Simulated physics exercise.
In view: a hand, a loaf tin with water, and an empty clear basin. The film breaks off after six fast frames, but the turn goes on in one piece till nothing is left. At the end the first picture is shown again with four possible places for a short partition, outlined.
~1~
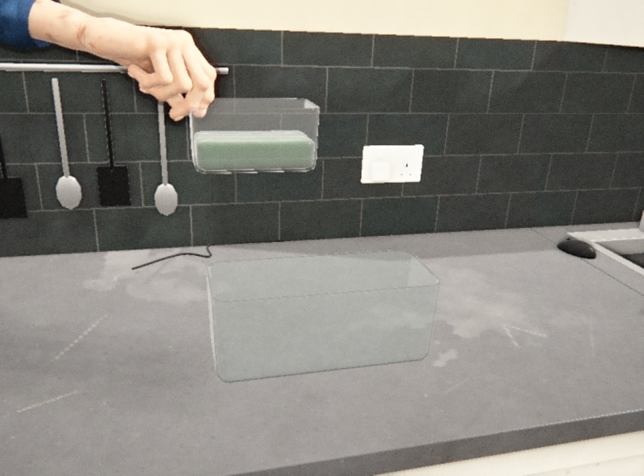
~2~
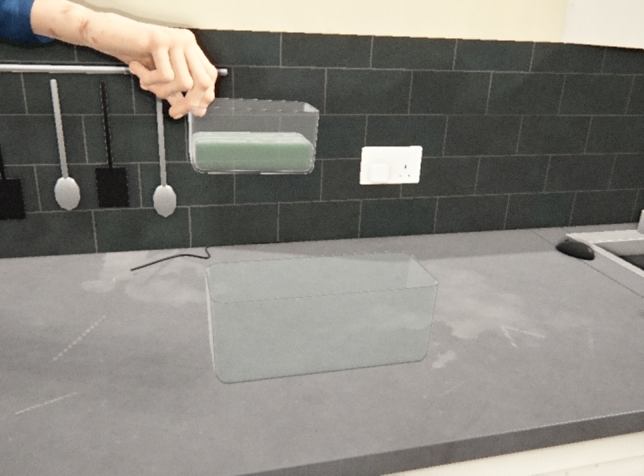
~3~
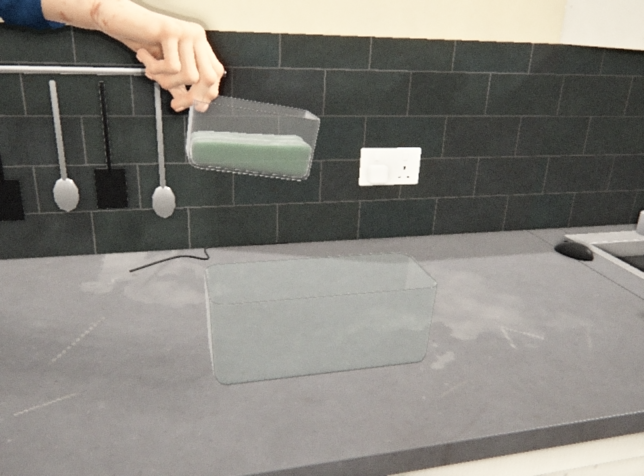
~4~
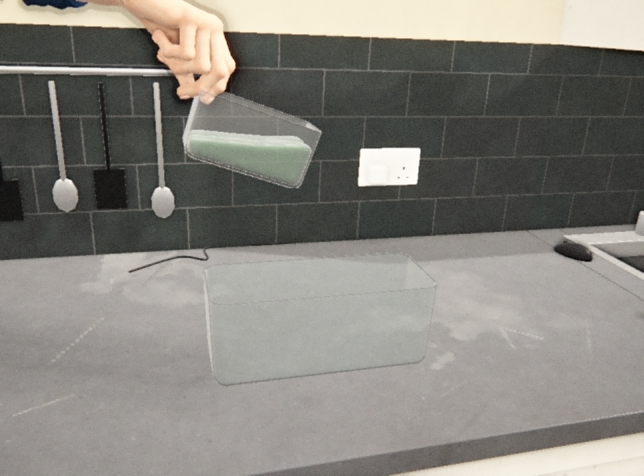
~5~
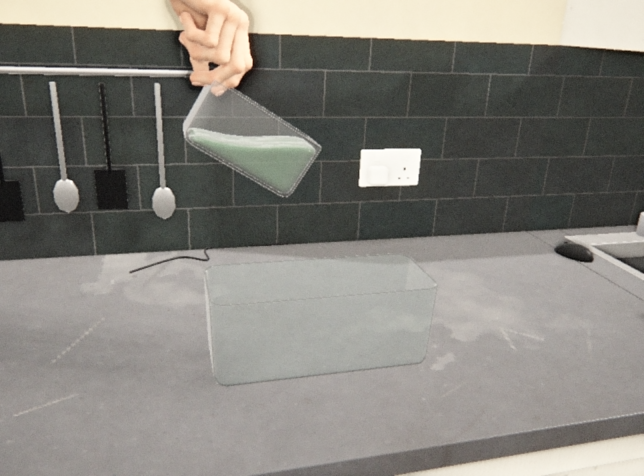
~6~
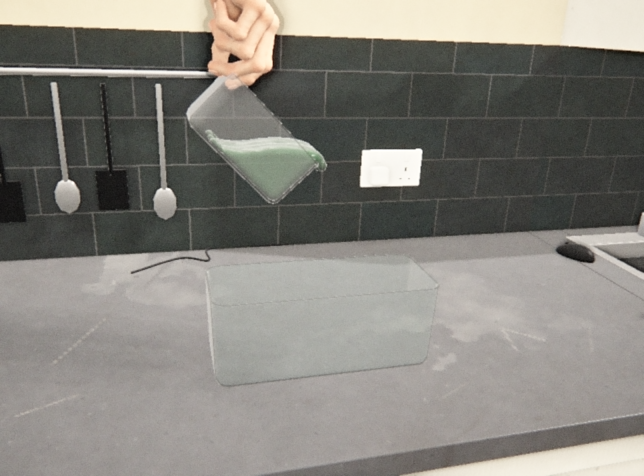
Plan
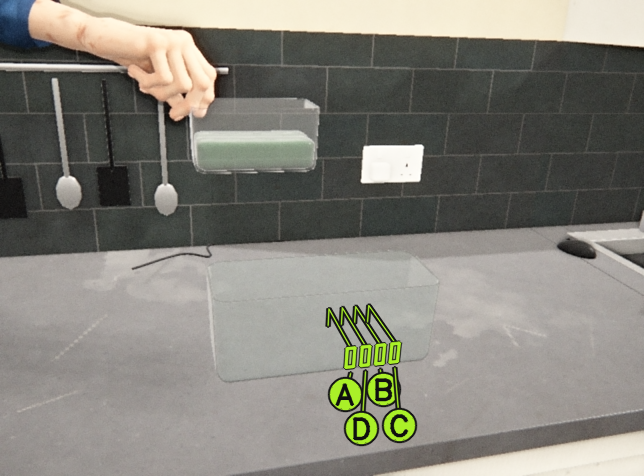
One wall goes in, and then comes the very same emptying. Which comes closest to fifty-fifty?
The answer is place A.
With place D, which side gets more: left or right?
More ends on the left.
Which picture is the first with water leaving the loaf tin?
In picture 6.
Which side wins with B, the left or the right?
The left side.
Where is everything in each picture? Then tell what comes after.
Upright, lip at (311, 103); basin from (216, 379) to (427, 355); nothing has left yet.
Tipped about 2°, lip at (310, 107); nothing has left yet.
Tipped about 9°, lip at (312, 115); nothing has left yet.
Tipped about 19°, lip at (313, 126); nothing has left yet.
Tipped about 32°, lip at (314, 141); nothing has left yet.
Tipped about 46°, lip at (311, 157); water is over the lip, down to (315, 165).
On the marked copy, A at (350, 373); B at (380, 369); C at (394, 367); D at (365, 371).
Choosing A, about 50 % ends left of the wall and 48 % right of it.
Choosing B, about 91 % ends left of the wall and 8 % right of it.
Choosing C, about 86 % ends left of the wall and 12 % right of it.
Choosing D, about 68 % ends left of the wall and 31 % right of it.
